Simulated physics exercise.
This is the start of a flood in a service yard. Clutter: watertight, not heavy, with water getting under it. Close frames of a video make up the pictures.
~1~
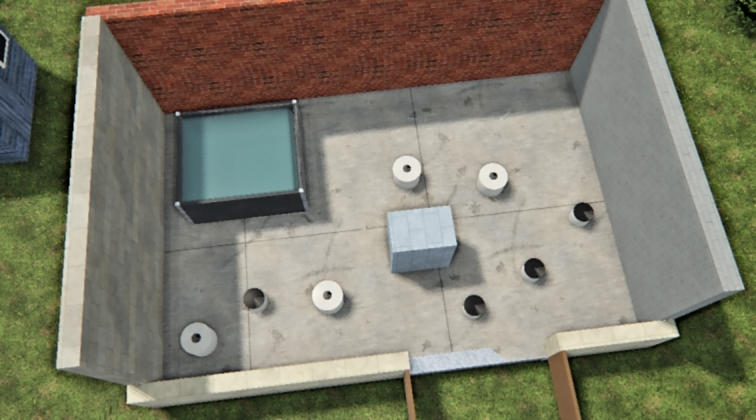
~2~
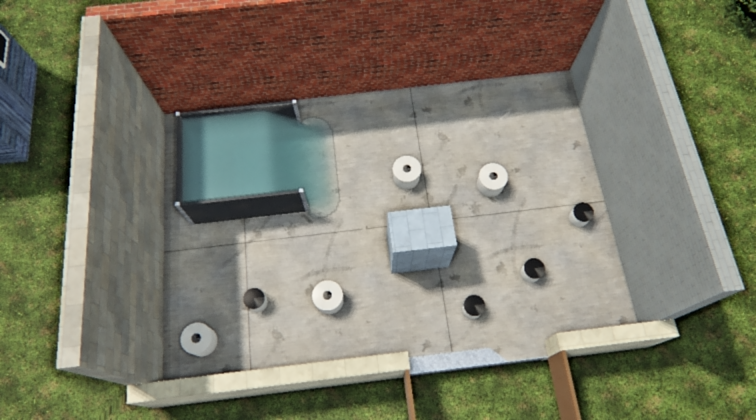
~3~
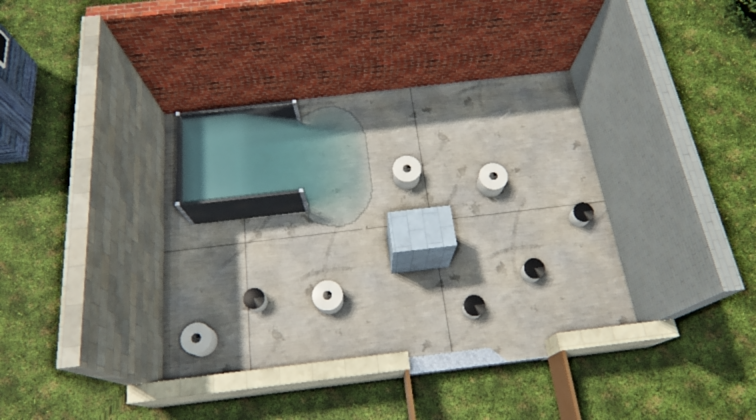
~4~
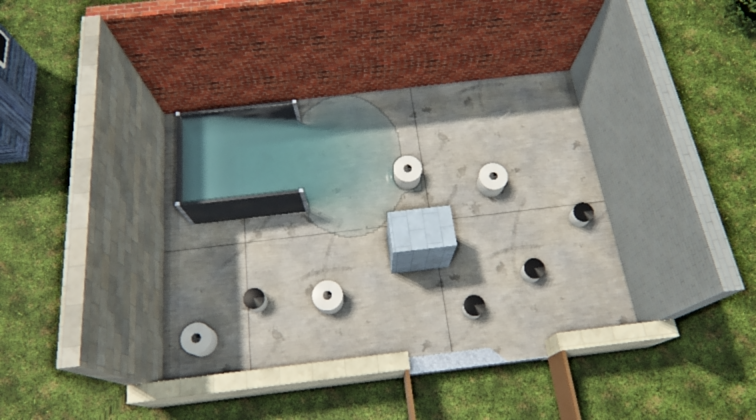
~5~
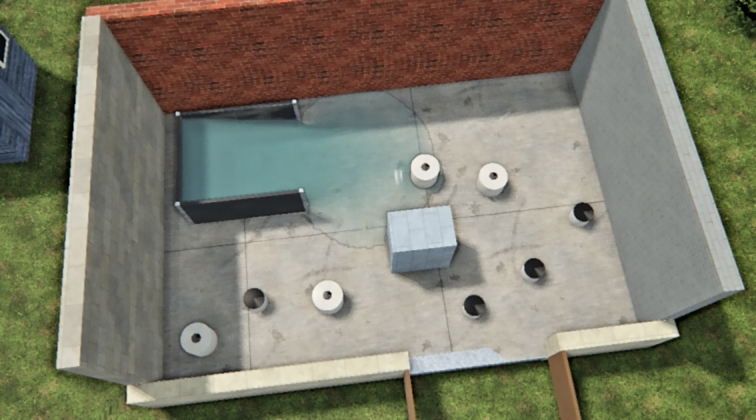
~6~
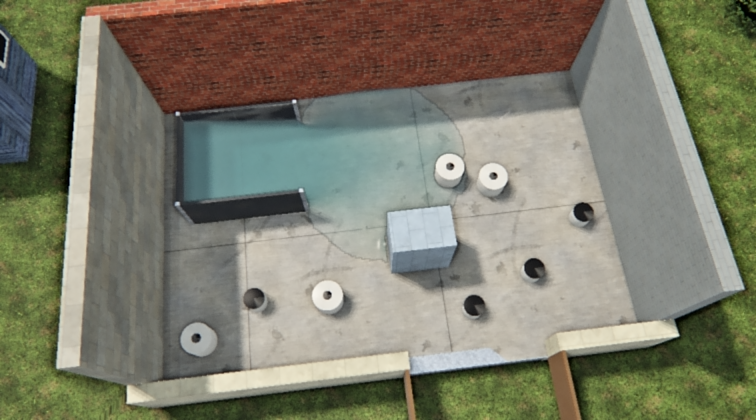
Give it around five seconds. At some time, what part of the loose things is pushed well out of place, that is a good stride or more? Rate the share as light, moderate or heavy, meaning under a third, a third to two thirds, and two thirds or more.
Moderate.
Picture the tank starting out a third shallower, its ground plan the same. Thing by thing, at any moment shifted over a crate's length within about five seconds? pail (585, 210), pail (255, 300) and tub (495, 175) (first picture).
Note, listed order: Covered it / didn't cover it / covered it.
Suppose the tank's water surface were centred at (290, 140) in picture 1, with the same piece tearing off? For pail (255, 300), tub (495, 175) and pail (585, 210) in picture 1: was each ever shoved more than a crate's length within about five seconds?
Object by object, in turn: Lingered near its place, travelled a good distance, travelled a good distance.
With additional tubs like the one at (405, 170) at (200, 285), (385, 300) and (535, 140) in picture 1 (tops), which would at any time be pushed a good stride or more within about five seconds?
Each in turn: Stays in place, pushed clear, pushed clear.
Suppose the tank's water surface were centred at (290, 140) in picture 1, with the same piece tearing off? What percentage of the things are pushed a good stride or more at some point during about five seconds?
Roughly 60 per cent.
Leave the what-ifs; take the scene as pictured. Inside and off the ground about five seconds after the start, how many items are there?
The count comes to 3.
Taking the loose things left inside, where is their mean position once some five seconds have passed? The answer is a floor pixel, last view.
The average sits close to (395, 306).
A moment on, 1 of 8 are well off their spots; 1 afloat.
Next, 2 of 8 are well off their spots; 3 afloat.
Later, 4 of 8 are well off their spots; 4 afloat.
In the end, 5 of 8 are well off their spots, and 5 have been at some point; 3 afloat.
